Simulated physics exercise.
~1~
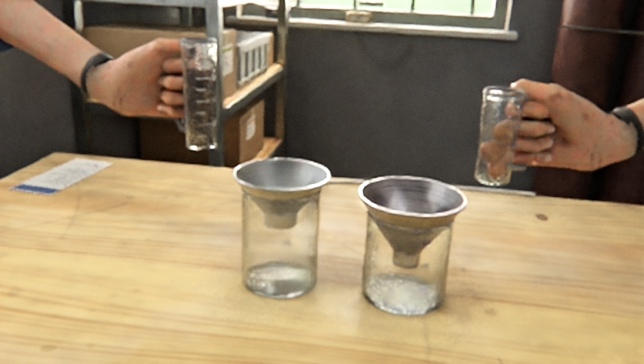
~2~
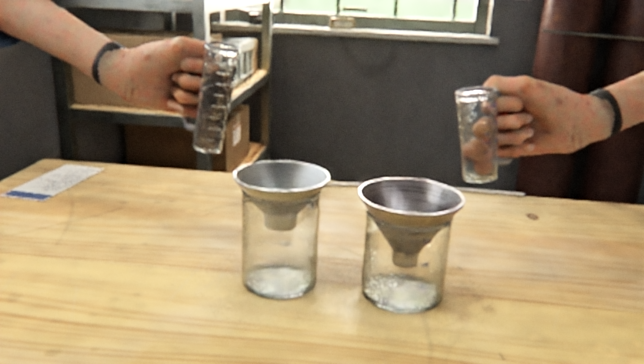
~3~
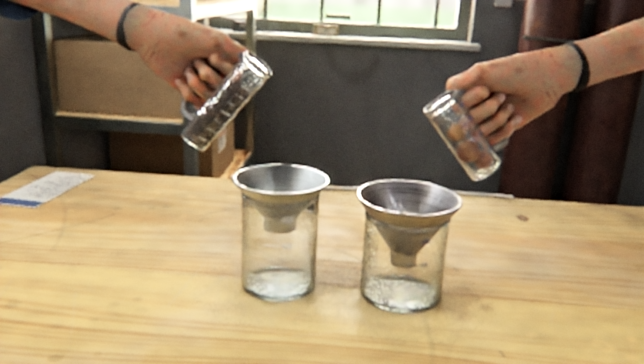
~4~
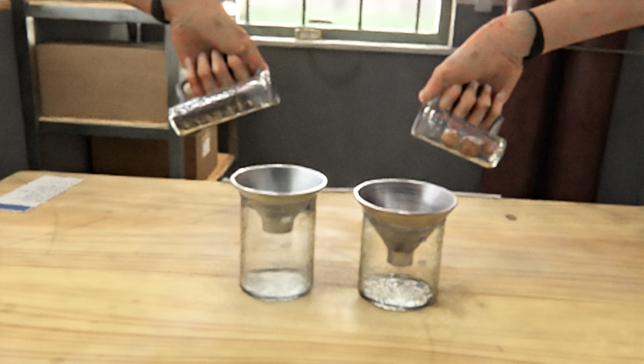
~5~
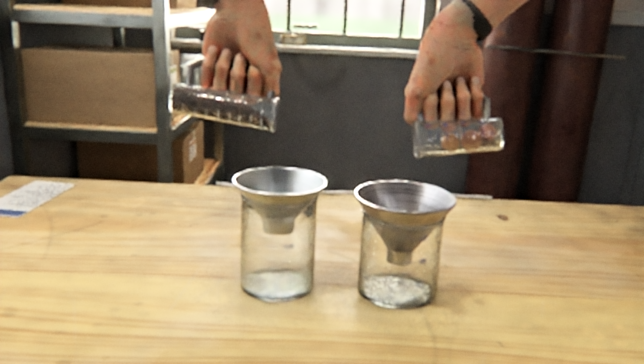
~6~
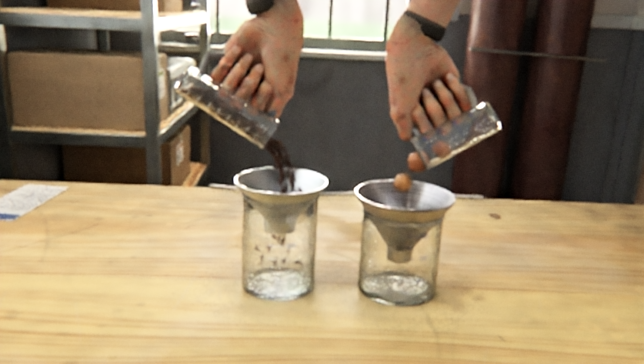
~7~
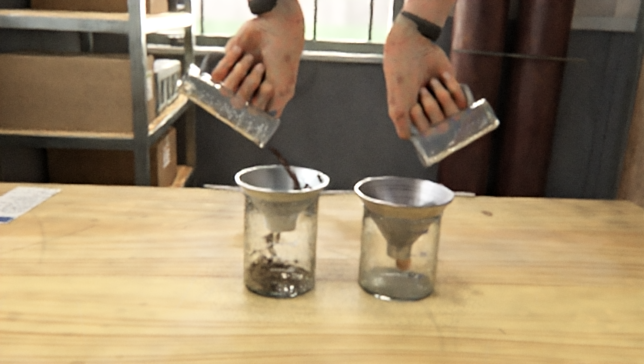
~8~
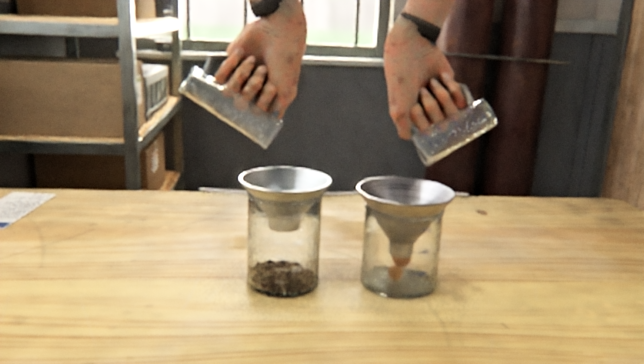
Two hands tipping glass cups over funnels, dark bits running into the left jar while orange-brown lumps mostly jam the right funnel.
